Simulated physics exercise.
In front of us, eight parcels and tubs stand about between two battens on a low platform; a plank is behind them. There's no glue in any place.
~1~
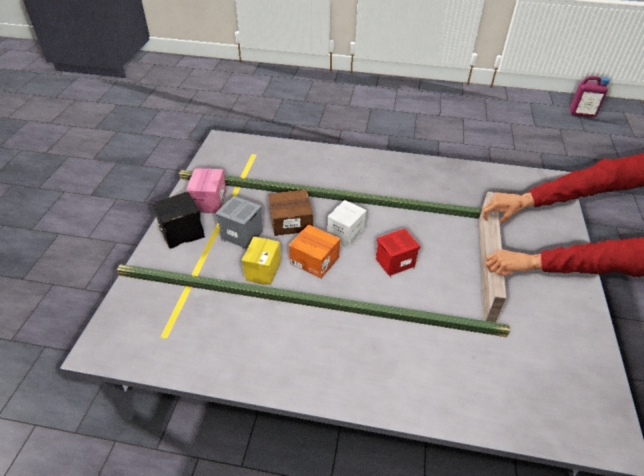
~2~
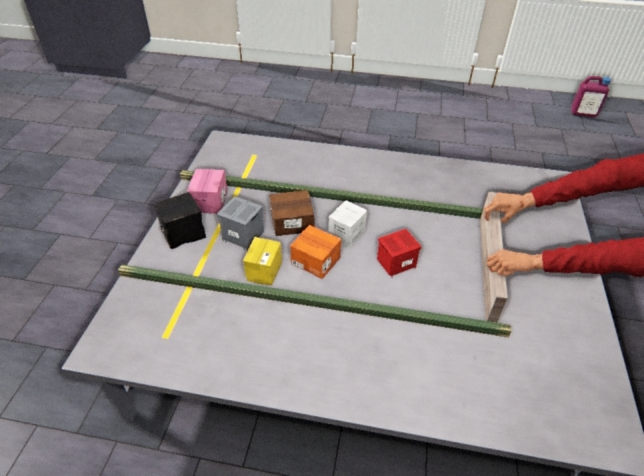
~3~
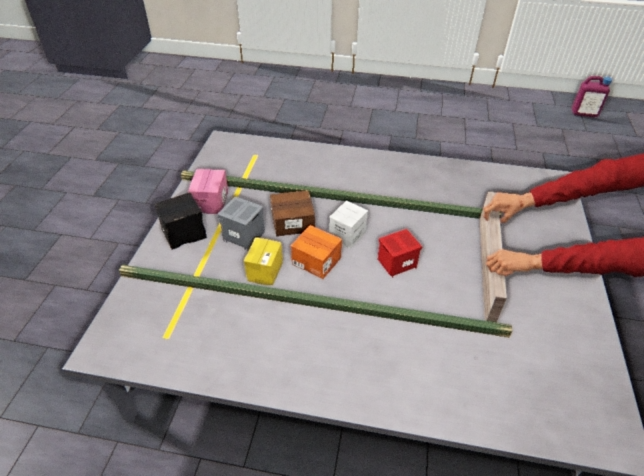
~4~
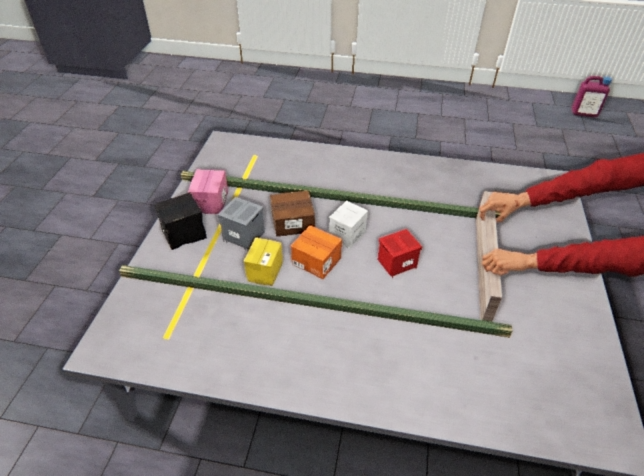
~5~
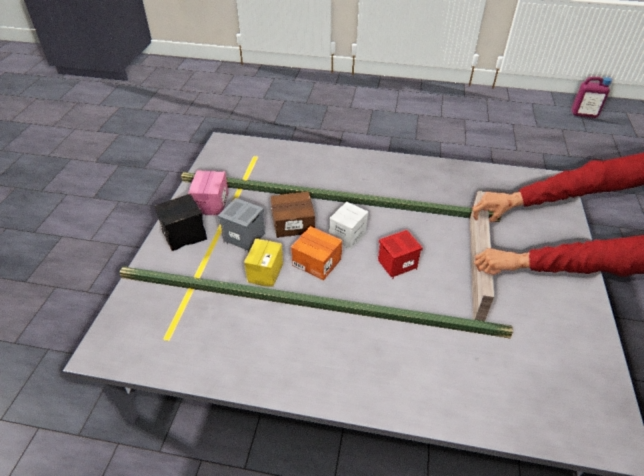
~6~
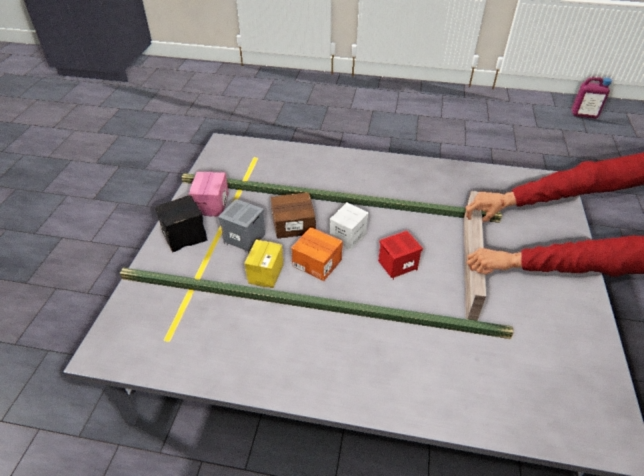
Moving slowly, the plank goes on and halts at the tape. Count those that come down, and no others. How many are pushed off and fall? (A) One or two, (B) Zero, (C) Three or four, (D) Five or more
One or two.
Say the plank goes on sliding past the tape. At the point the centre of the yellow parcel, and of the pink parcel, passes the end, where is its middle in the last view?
First it's close to (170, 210), next close to (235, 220).
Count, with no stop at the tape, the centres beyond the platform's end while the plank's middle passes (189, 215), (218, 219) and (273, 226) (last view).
In order of the places given, that's 4, 2 and 0.
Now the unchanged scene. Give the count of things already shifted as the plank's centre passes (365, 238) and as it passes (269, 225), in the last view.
Moved so far: 3, then 8.
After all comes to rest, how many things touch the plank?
The count in contact is 4.
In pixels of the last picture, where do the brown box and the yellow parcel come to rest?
You'll see the brown box at (187, 192), with the yellow parcel at (181, 261).
Early on, none off yet; black parcel at rest near (182, 223); pink parcel at rest near (209, 194); grey tote at rest near (243, 226).
A while later, none off yet; black parcel at rest near (182, 223); pink parcel at rest near (209, 194); grey tote travelled a little near (238, 227).
Further along, none off yet; black parcel travelled a little near (169, 220); pink parcel travelled a little near (197, 190); grey tote travelled about its own width near (206, 227).
Finally, the number that fall off is one or two; lost, pink parcel and black parcel.
